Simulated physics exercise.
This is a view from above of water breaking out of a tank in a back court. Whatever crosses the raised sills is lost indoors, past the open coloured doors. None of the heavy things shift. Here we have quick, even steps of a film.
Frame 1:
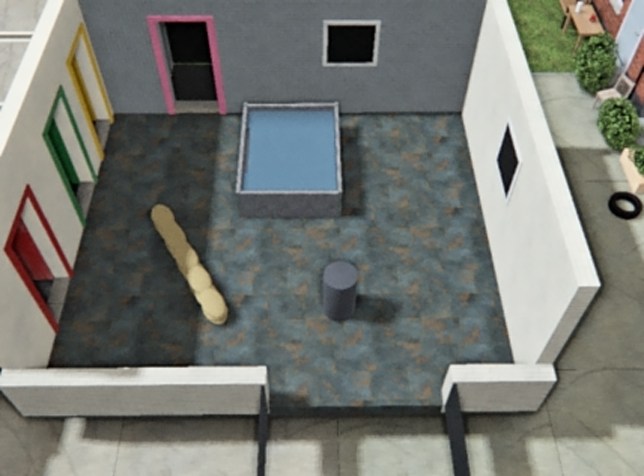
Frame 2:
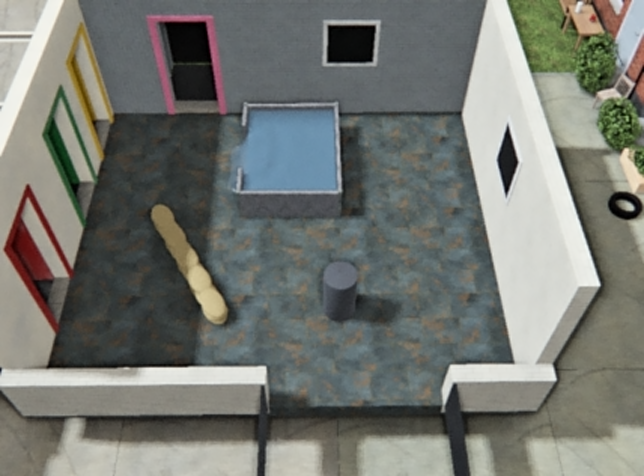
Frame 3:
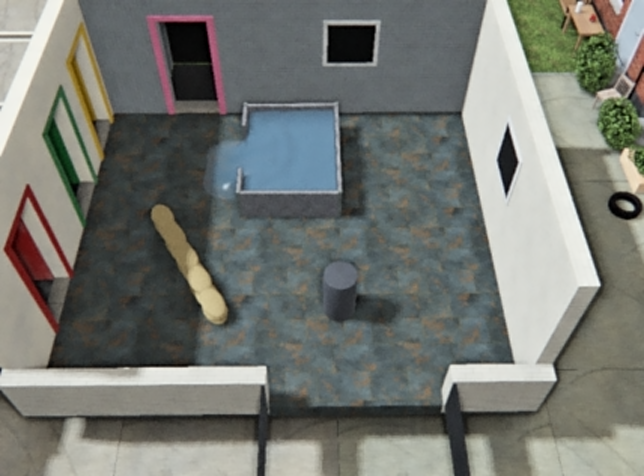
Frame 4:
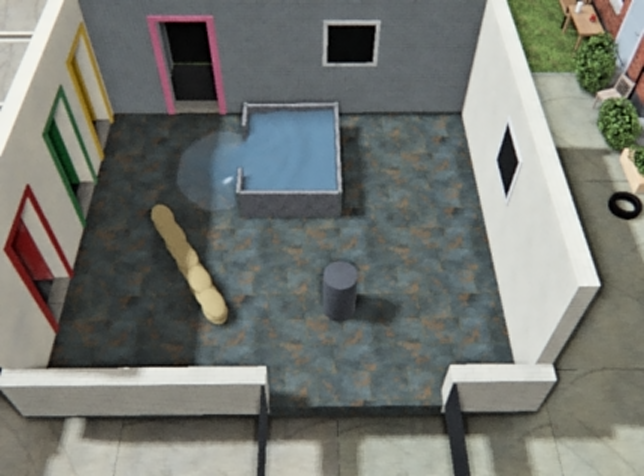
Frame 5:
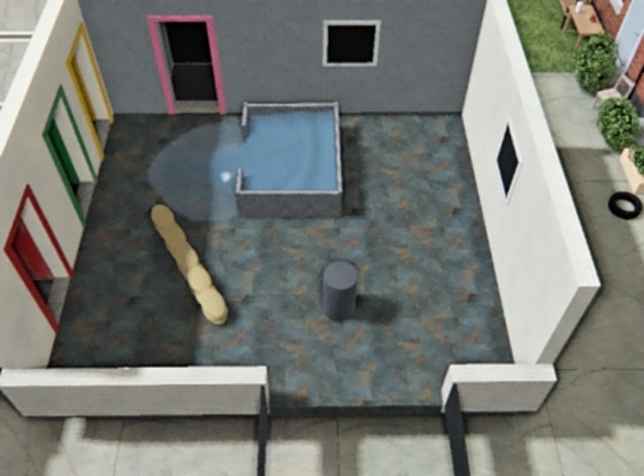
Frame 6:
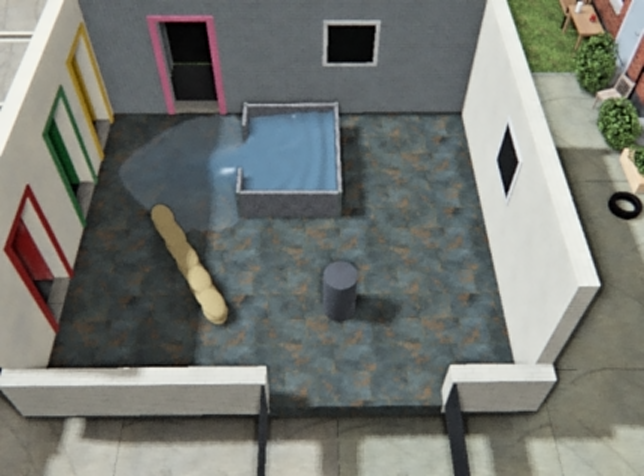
Water broke out through the left side of a raised tank in a walled courtyard, then fanned out leftward across the dark floor, reaching the top end of a lumpy tan barrier.
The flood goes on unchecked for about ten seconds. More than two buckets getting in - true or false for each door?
Pink door: False; green door: True; red door: False; yellow door: True.
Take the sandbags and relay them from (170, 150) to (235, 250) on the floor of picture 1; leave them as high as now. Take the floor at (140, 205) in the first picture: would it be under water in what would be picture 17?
There: Submerged.
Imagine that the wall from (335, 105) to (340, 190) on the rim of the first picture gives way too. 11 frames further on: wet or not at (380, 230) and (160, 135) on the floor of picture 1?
Note: Point one inundated; point two unreached.
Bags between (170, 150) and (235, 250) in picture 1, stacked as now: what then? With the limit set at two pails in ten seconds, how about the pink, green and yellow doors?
Going door by door, the pink one tops it, the green one falls short of it, and the yellow one tops it.
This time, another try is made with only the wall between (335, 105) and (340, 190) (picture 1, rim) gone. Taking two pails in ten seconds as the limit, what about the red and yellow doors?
The red door falls short and the yellow door falls short.
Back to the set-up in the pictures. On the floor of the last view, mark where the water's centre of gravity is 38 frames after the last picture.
The balance point is around (199, 210).
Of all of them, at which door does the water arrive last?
Result: The red one.
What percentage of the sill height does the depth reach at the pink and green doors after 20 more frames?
Roughly 80 per cent, then 180 per cent.
A moment on, water covers 20 % of the floor; the pink door wet at the sill, nothing in, the green door under two buckets in, the red door not reached, the yellow door under two buckets in.
Next, water covers 25 % of the floor; the pink door wet at the sill, nothing in, the green door over two buckets in, the red door wet at the sill, nothing in, the yellow door over two buckets in.
Then, water covers 30 % of the floor; the pink door wet at the sill, nothing in, the green door far over two buckets in, the red door wet at the sill, nothing in, the yellow door far over two buckets in.
Later, water covers 45 % of the floor; the pink door wet at the sill, nothing in, the green door far over two buckets in, the red door wet at the sill, nothing in, the yellow door far over two buckets in.
In the end, water covers 70 % of the floor; the pink door wet at the sill, nothing in, the green door far over two buckets in, the red door wet at the sill, nothing in, the yellow door far over two buckets in.
